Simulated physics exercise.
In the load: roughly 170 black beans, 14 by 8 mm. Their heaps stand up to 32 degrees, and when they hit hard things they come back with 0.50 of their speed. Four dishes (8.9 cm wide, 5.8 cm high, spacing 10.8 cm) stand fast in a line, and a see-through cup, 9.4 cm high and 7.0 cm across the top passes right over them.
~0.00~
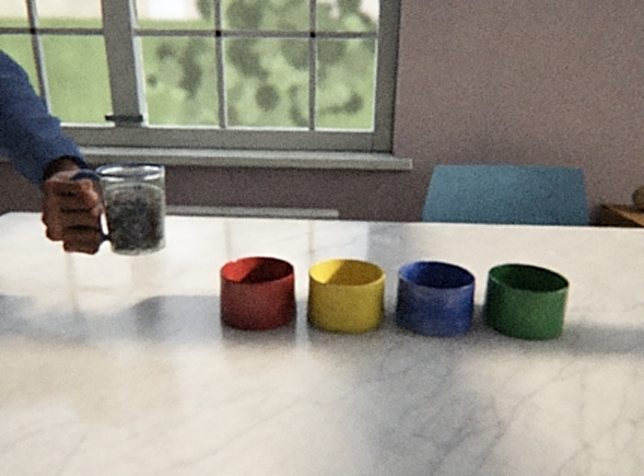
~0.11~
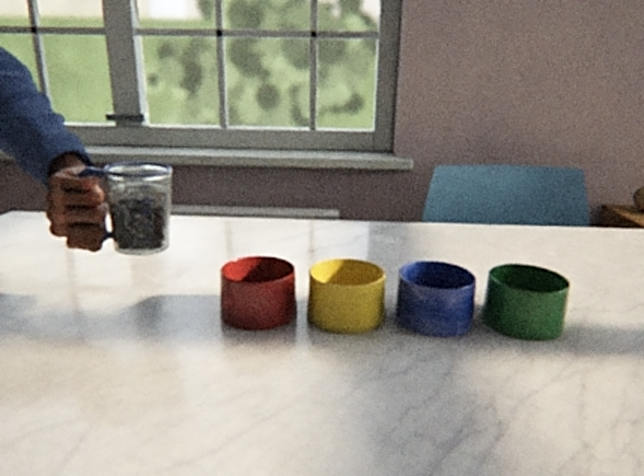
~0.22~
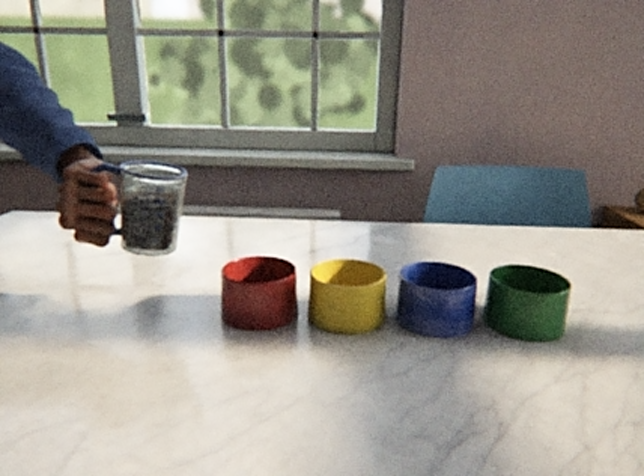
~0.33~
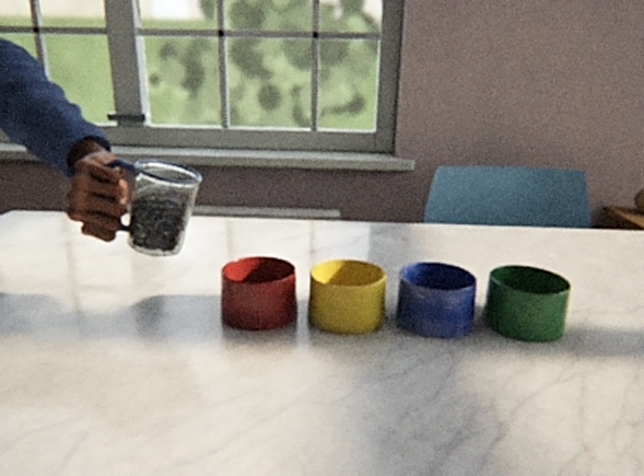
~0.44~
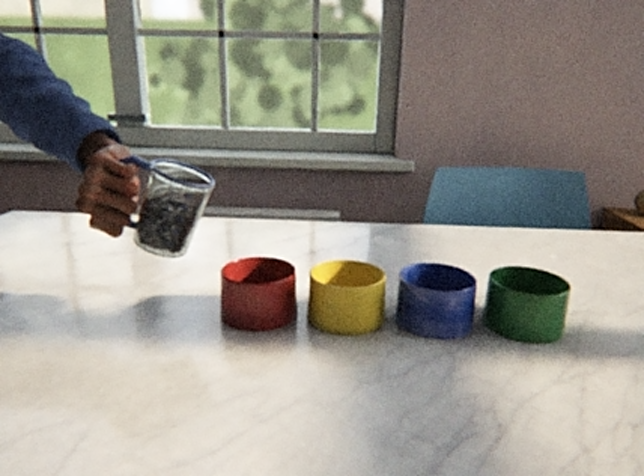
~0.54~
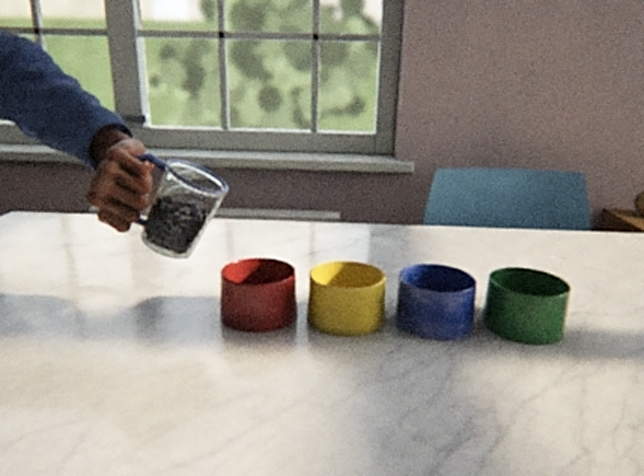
The clip shows a hand holding a clear cup of dark pieces beside a row of red, yellow, blue and green dishes on a pale table, moving it slightly right while gradually tilting it rightward.
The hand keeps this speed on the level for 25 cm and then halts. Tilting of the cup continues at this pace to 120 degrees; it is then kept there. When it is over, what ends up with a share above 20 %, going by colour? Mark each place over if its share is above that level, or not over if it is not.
Red: Not over, blue: Not over, green: Not over, yellow: Over, counter: Over.
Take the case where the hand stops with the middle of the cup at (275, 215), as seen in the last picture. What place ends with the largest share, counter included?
That'd be yellow, it takes the most.
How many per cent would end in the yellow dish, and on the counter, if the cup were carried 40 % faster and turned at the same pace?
Yellow: 40; counter: 50.
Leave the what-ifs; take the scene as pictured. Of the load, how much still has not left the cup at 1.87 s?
100 %.
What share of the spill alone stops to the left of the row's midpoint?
50 %.
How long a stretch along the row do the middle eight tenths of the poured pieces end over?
It covers some 11 centimetres of the row.
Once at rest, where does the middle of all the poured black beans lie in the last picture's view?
(366, 312).
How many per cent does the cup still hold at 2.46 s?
About 0 percent of the load.
After 1.34 s, tilt 72 degrees; cup holds 100 %.
Then, at 1.87 s, tilt 101 degrees; cup holds 100 %.
After 2.46 s, tilt 120 degrees; cup holds 0 %, blue 5 %, yellow 55 %.
At rest (3.7 s), red 0 %, blue 5 %, green 0 %, yellow 55 %, counter 40 %.
